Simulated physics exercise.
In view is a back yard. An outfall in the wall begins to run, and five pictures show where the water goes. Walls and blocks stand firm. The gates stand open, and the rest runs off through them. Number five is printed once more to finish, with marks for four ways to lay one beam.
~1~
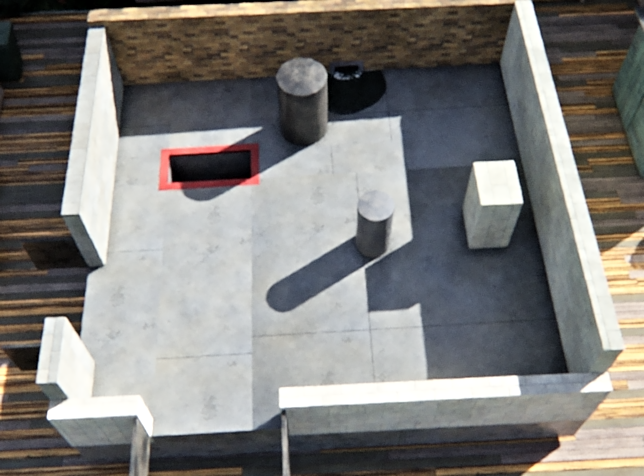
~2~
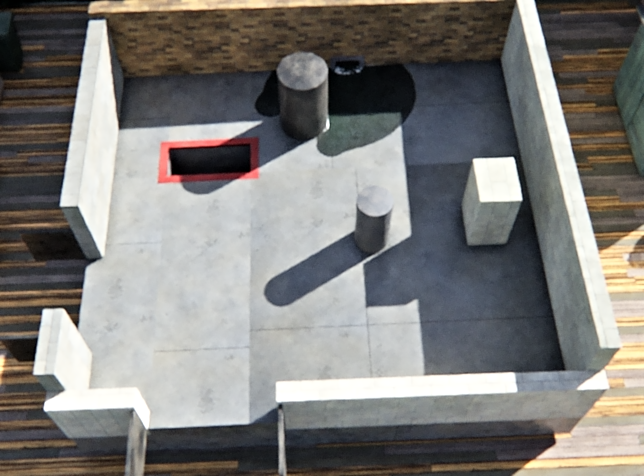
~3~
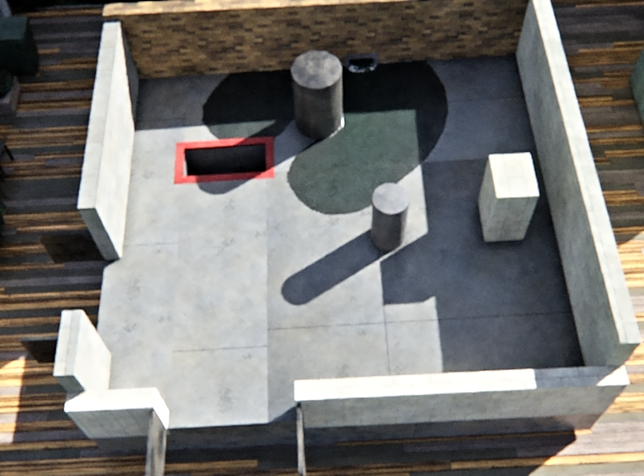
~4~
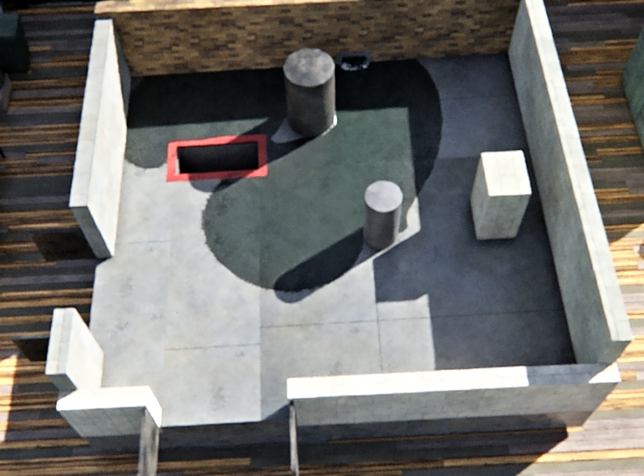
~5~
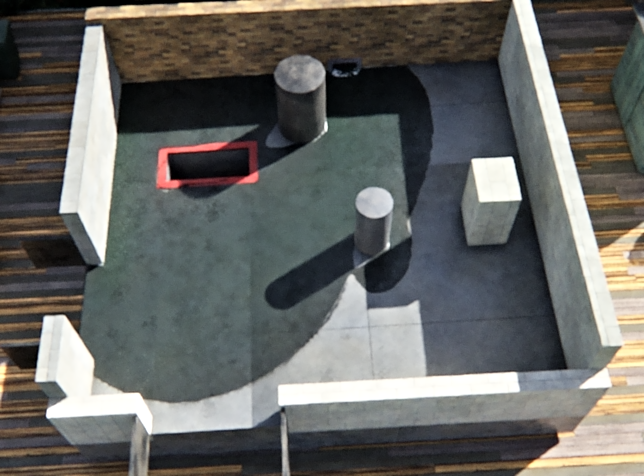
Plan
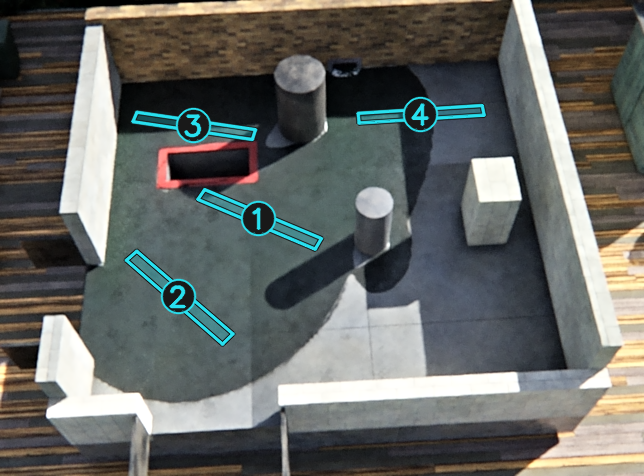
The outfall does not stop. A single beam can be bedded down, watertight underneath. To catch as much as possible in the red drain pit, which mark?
1.
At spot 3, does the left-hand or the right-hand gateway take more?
The left gate.
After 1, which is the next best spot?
That is spot 2.
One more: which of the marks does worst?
Spot 3.
On the marked copy, 1 from (201, 194) to (318, 243); 2 from (131, 255) to (227, 339); 3 from (134, 116) to (253, 134); 4 from (358, 118) to (483, 110).
If 1 is chosen, about 53 % of the stream goes into the red drain pit, about 47 % out by the gates.
If 2 is chosen, about 38 % of the stream goes into the red drain pit, about 62 % out by the gates.
If 3 is chosen, about 10 % of the stream goes into the red drain pit, about 89 % out by the gates.
If 4 is chosen, about 17 % of the stream goes into the red drain pit, about 83 % out by the gates.
